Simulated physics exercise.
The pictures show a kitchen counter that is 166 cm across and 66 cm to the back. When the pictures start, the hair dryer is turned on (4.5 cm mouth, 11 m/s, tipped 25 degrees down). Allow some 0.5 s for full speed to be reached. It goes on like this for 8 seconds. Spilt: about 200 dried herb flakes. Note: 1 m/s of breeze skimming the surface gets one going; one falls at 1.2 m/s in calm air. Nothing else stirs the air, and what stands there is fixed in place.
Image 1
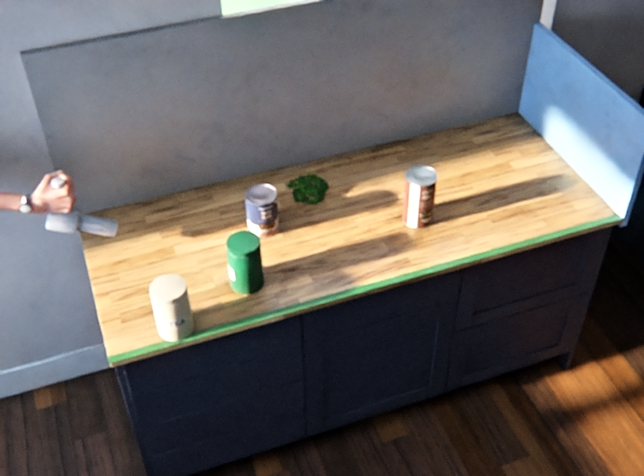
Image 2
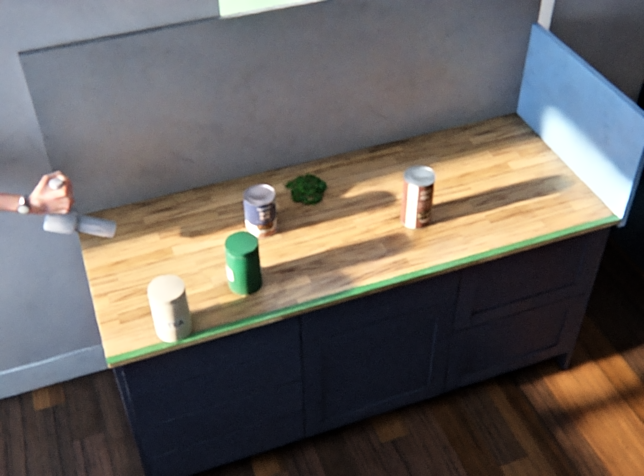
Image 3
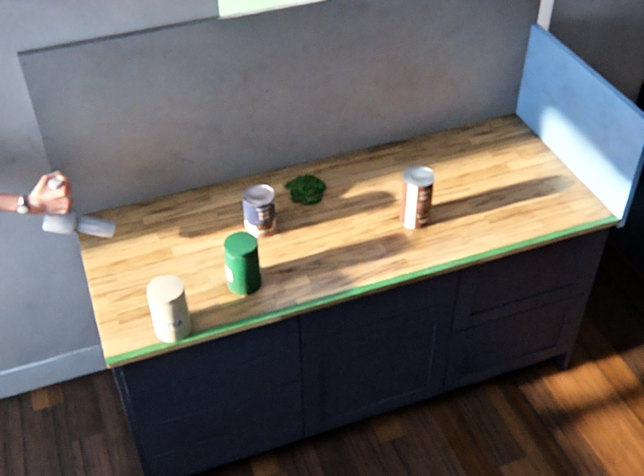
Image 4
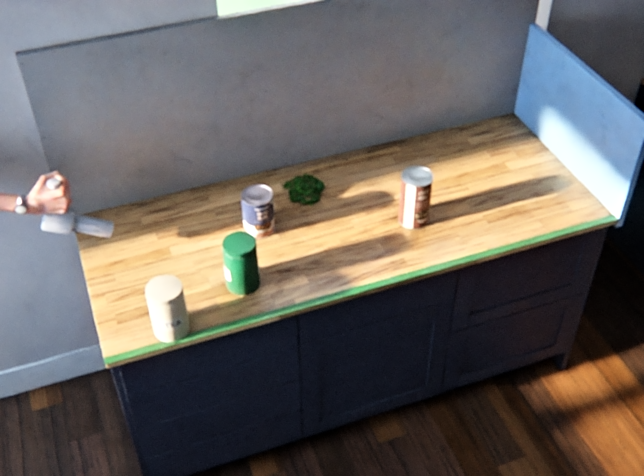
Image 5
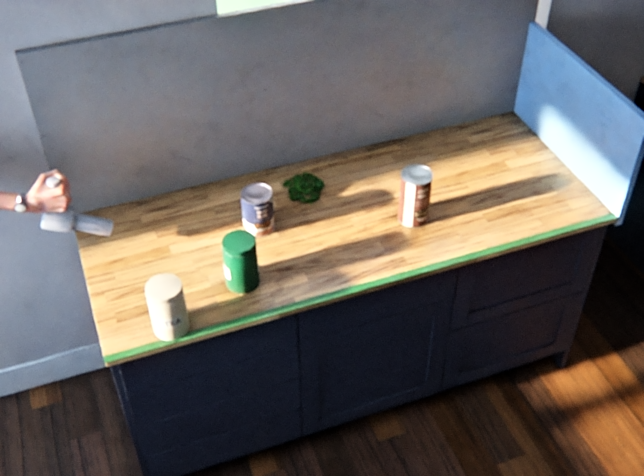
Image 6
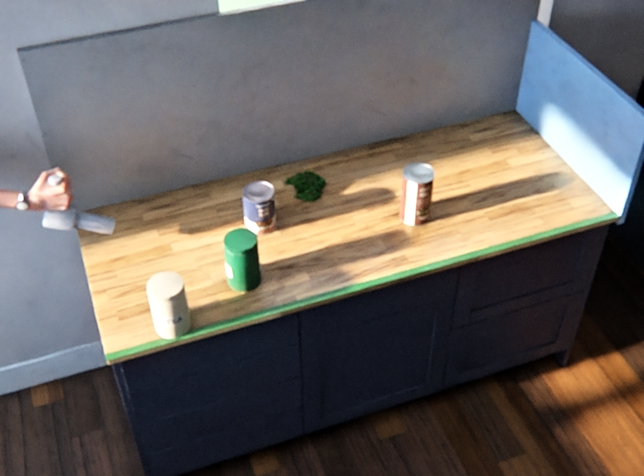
We see a hand at the left holding a hair dryer toward a wooden counter with four tins and a small pile of green flakes; almost nothing moves until a few flakes shift slightly at the end.
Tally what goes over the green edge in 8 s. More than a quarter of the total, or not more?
My money says the one-in-four line is respected at that edge.
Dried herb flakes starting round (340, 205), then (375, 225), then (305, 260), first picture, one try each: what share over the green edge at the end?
Going through the three spots in order, you'd get 1 percent, 2 percent and 70 percent.
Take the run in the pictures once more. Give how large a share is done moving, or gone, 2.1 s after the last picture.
The share is near 30 per cent.
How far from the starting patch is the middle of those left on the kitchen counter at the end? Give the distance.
That works out close to 85 centimetres.
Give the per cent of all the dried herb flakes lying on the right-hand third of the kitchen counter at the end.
Some 100 per cent.
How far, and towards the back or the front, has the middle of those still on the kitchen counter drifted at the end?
To the far end, near enough 5 cm.
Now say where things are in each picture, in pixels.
In the first frame, the middle of the dried herb flakes is near (310, 189), none has stirred yet and the mouth of the hair dryer is at (116, 229).
In the second frame, the middle of the dried herb flakes is near (309, 189), none has stirred yet and the green edge is centred on (386, 286).
In the third frame, the middle of the dried herb flakes is near (308, 189), none has stirred yet, the top of a tin is at (258, 195) and the top of a tin is at (419, 176).
In the fourth frame, the middle of the dried herb flakes is near (306, 189) and none has stirred yet.
In the fifth frame, the middle of the dried herb flakes is near (306, 187) and none has stirred yet.
In the sixth frame, the middle of the dried herb flakes is near (308, 185), the farthest in sight from the hair dryer is at (320, 178) and about 5 % have left their places.
Then, 1.2 s after the last picture, 0 % are over the green edge; the middle of those still in play is near (512, 127); 16 % have settled or left.
Then, 2.1 s after the last picture, 0 % are over the green edge; the middle of those still in play is near (514, 126); 26 % have settled or left.
Then, 4.0 s after the last picture, 0 % are over the green edge; the middle of those still in play is near (514, 126); 38 % have settled or left.
Then, 7.6 s after the last picture, at the end, 0 % are over the green edge; the middle of those still in play is near (514, 126).
